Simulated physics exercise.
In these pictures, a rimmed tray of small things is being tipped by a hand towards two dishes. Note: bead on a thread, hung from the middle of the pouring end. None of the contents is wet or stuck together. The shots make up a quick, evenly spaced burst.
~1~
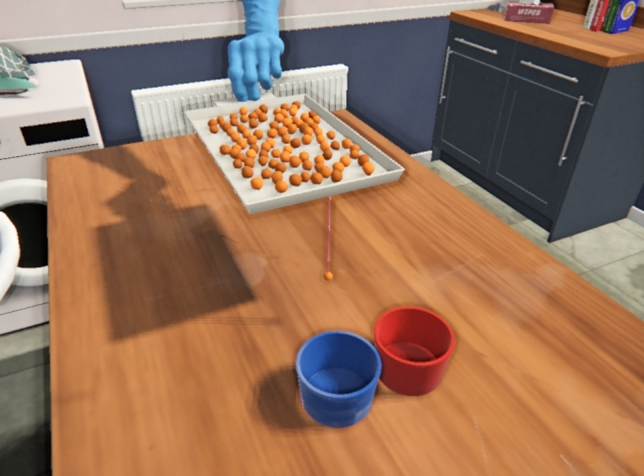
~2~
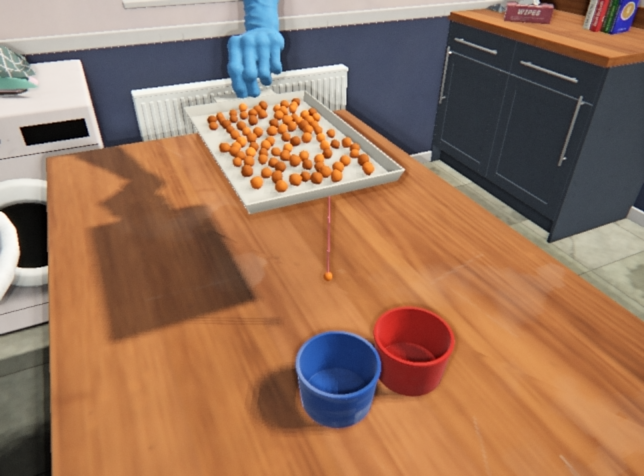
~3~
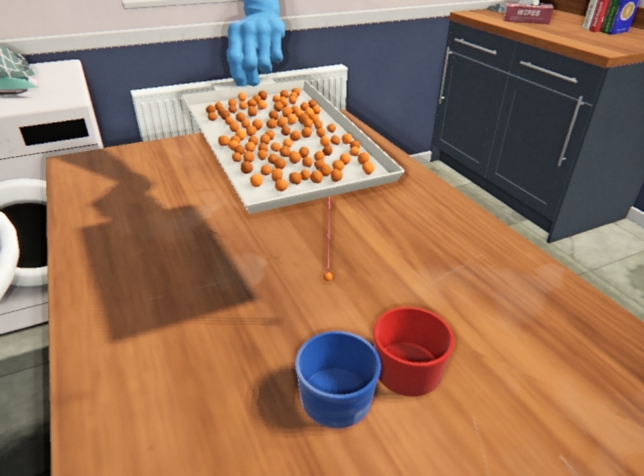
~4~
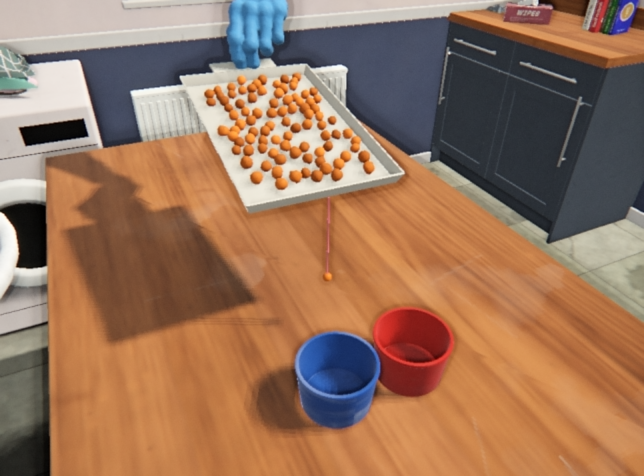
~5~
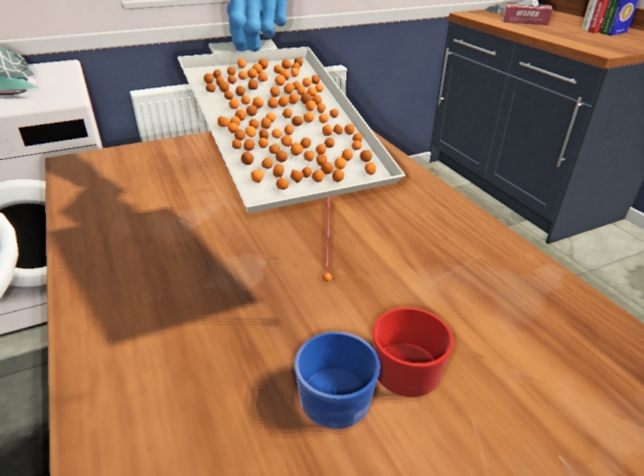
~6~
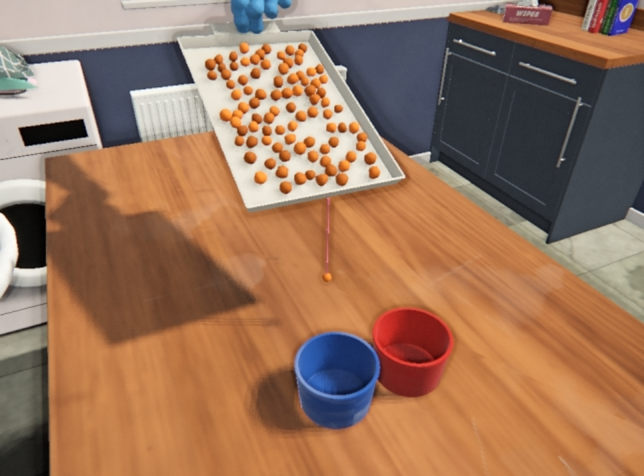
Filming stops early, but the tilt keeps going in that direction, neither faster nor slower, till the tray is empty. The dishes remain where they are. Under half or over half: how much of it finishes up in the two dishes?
Under half.
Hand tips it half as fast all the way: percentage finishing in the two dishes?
That works out at about 0 percent.
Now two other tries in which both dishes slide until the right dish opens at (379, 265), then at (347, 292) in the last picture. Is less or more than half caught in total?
Result, first setup: A minority share; second setup: A minority share.
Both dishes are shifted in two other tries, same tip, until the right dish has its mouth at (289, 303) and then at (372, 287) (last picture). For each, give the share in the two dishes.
About 0 per cent, then about 40 per cent.
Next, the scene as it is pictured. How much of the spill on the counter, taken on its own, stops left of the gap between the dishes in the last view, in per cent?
About 60 %.
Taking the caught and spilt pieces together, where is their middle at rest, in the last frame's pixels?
Near (359, 345).
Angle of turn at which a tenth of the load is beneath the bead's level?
Angle reached: About 70°.
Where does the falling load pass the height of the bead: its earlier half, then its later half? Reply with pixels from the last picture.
At about (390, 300), then at (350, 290).
Soon, tray tipped steeply; about two thirds on the tray; a stray few in the right dish; a stray few outside both; about a quarter in the air.
A while on, tray tipped past a quarter turn; a stray few on the tray; a small part in the left dish; a small part in the right dish; about two thirds outside both; about a quarter in the air.
Towards the end, tray tipped past a quarter turn; a small part in the left dish; a small part in the right dish; most outside both.
Finally, tray tipped past a quarter turn; a small part in the left dish; a small part in the right dish; most outside both.
